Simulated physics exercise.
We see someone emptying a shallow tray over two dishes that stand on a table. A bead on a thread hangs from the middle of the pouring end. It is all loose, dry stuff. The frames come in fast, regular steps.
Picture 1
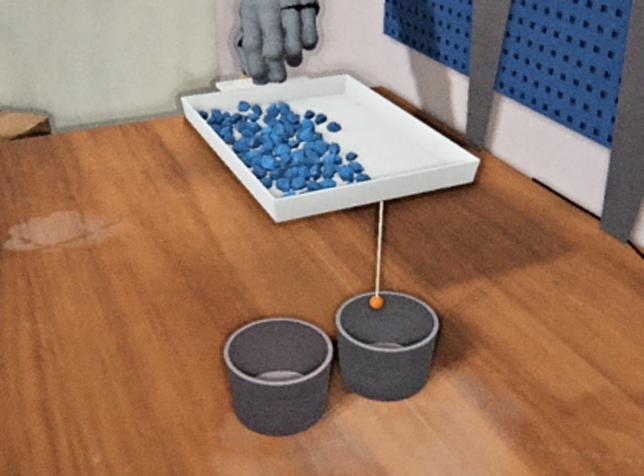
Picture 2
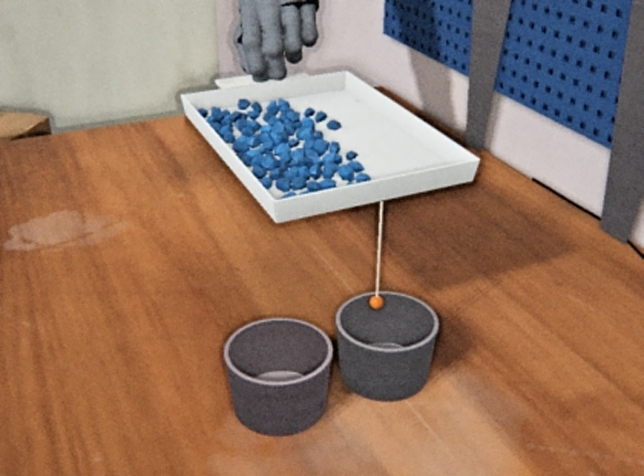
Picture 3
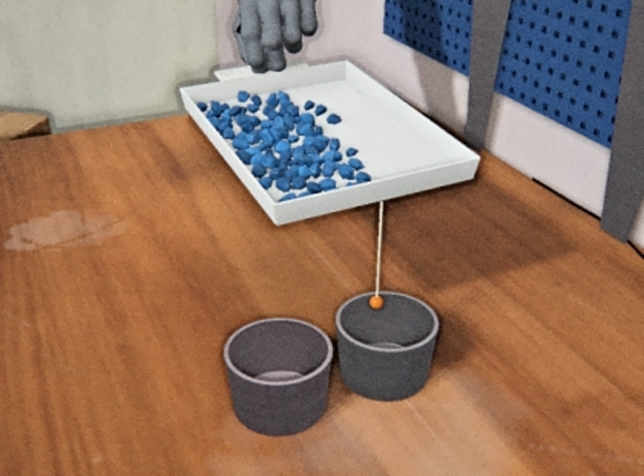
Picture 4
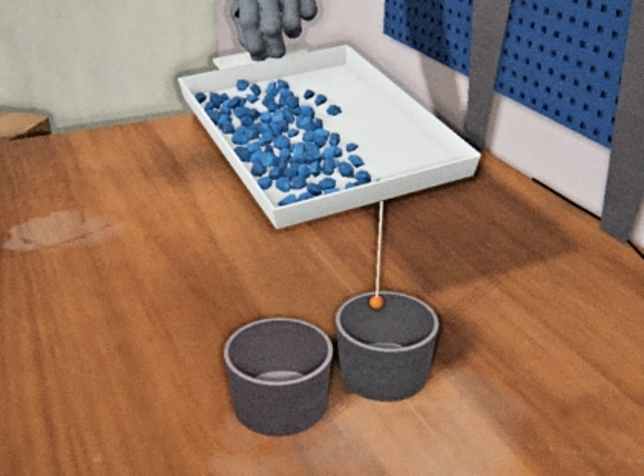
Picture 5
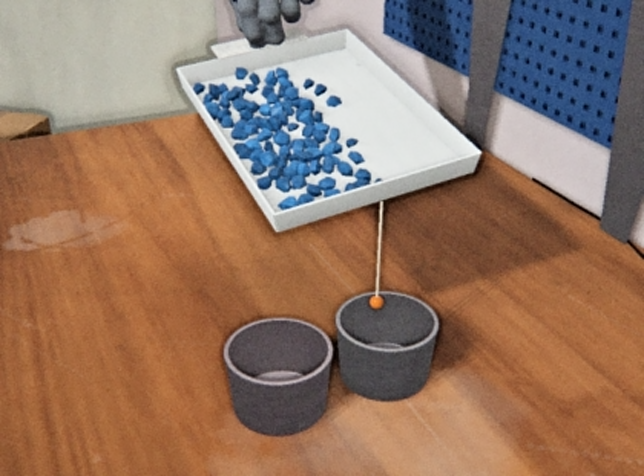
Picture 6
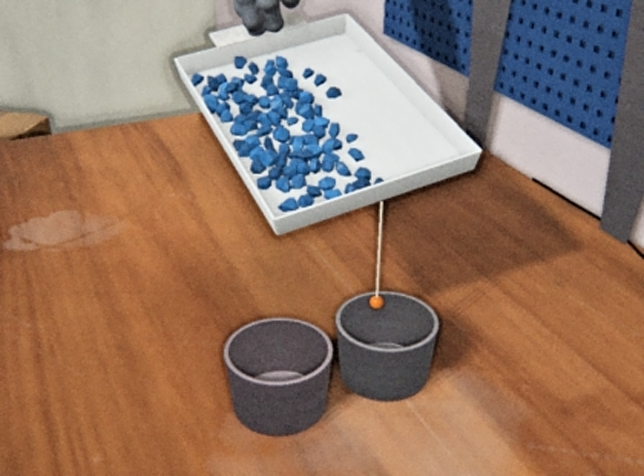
The clip opens on a white tray of small blue stones held level above two dark dishes on a wooden table, an orange bead hanging from its near edge. The tray's far end rises steadily beside a grey hand, and the near edge dips toward its left corner while the stones spread slightly.
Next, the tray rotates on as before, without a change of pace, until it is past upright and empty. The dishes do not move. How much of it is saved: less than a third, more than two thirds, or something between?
The two hold over two thirds of the load.
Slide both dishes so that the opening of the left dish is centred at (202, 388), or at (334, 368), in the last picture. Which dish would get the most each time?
First the right dish, then left.
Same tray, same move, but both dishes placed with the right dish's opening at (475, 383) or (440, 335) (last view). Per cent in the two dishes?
The first gives 0 %, the second 50 %.
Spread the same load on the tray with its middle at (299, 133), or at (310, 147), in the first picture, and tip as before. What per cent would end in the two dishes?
About 90 and 80 per cent.
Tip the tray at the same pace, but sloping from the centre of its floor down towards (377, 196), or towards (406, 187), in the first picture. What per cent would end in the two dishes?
First some 10, then 20 per cent.
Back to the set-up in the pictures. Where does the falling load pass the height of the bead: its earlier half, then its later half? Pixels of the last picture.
Around (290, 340) and then (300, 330).
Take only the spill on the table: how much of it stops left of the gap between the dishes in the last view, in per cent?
About 40 per cent.
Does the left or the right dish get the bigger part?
That is left.
Just after the last frame, tray tipped steeply; every one on the tray.
A moment on, tray tipped past a quarter turn; roughly a quarter on the tray; roughly two thirds in the left dish; about a tenth outside both; about a tenth in the air.
Further on, tray tipped past a quarter turn; the larger part in the left dish; about a tenth outside both.
When it is over, tray tipped past a quarter turn; the larger part in the left dish; not one in the right dish; about a tenth outside both.
